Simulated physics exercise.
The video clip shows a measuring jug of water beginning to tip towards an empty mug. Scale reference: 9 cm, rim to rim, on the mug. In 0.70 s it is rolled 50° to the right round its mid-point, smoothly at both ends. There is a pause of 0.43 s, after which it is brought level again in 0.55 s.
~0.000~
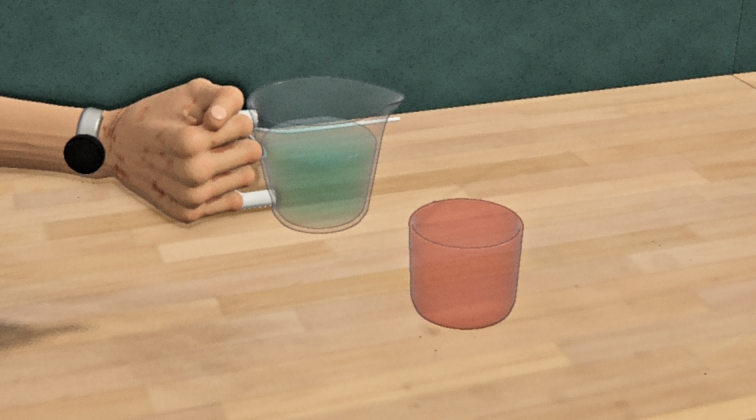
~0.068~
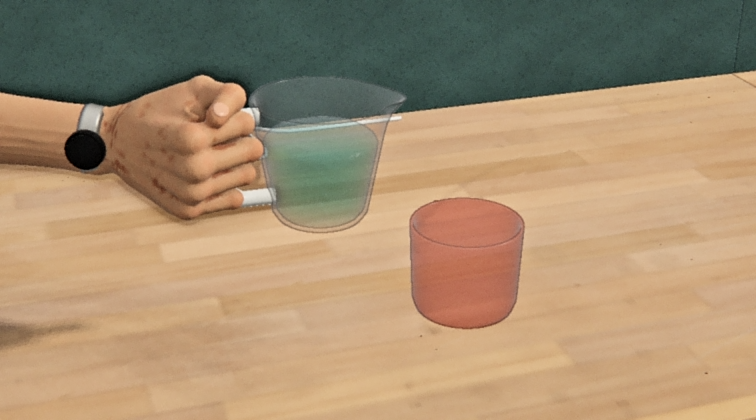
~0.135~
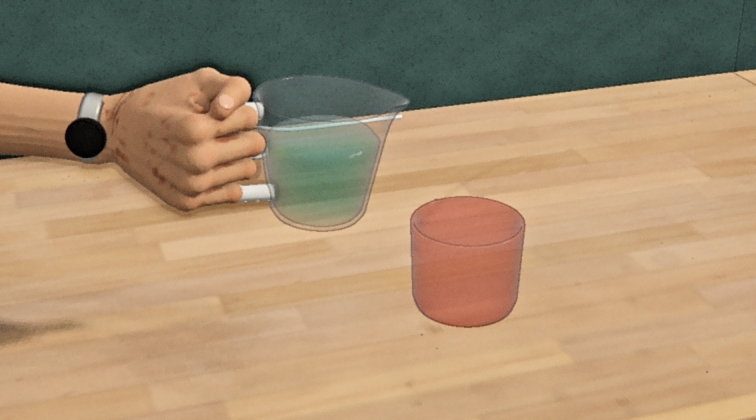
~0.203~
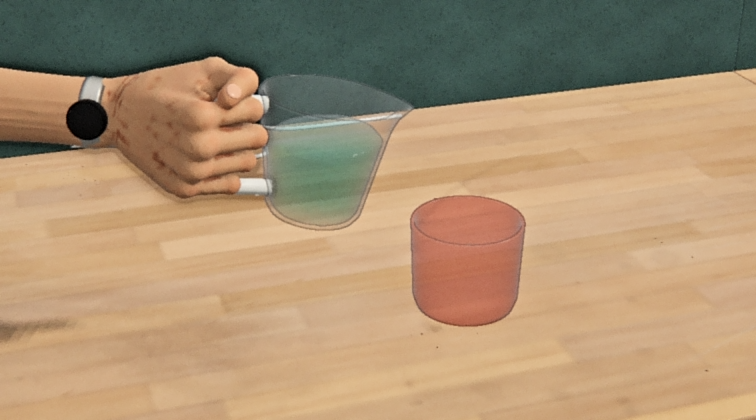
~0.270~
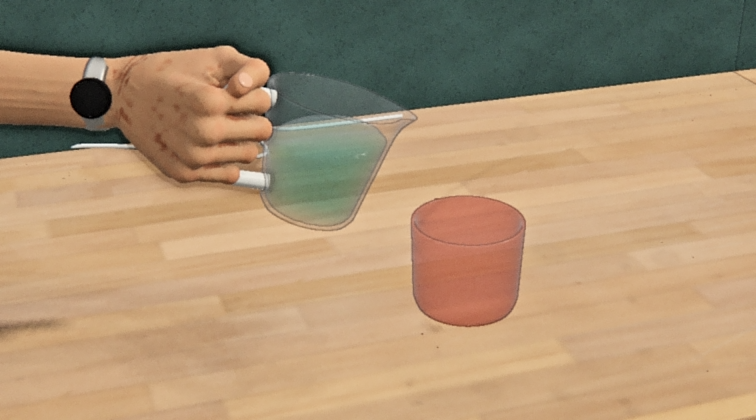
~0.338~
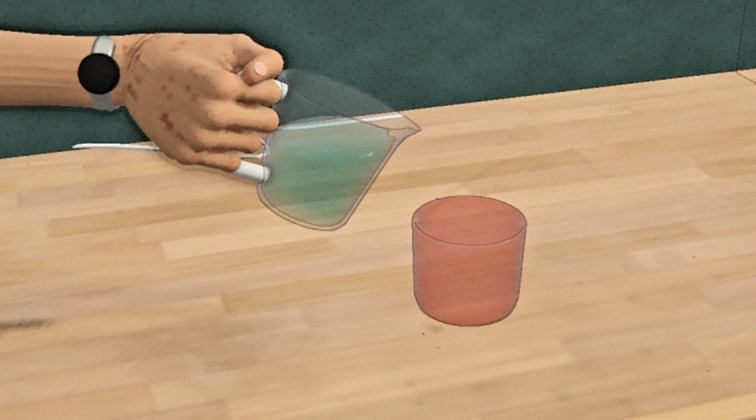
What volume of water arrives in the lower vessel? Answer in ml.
The mug gets roughly 130 ml.
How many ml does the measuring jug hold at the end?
Close to 210 ml.
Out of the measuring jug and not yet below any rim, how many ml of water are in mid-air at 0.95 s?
Volume in flight: Around 20 ml.
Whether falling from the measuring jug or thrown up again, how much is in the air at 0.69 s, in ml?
Close to 30 ml.
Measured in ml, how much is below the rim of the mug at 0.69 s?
Roughly 20 ml.
By 0.69 s the tilt is 50° and the mug has 20 ml, the measuring jug 300 ml, and 0 ml is on the counter.
By 0.95 s the tilt is 50° and the mug has 80 ml, the measuring jug 245 ml, and 0 ml is on the counter.
By 1.22 s the tilt is 47° and the mug has 120 ml, the measuring jug 215 ml, and 0 ml is on the counter.
By 1.51 s the tilt is 10° and the mug has 130 ml, the measuring jug 210 ml, and 0 ml is on the counter.
At rest the mug has 130 ml, the measuring jug 210 ml, and 0 ml is on the counter.
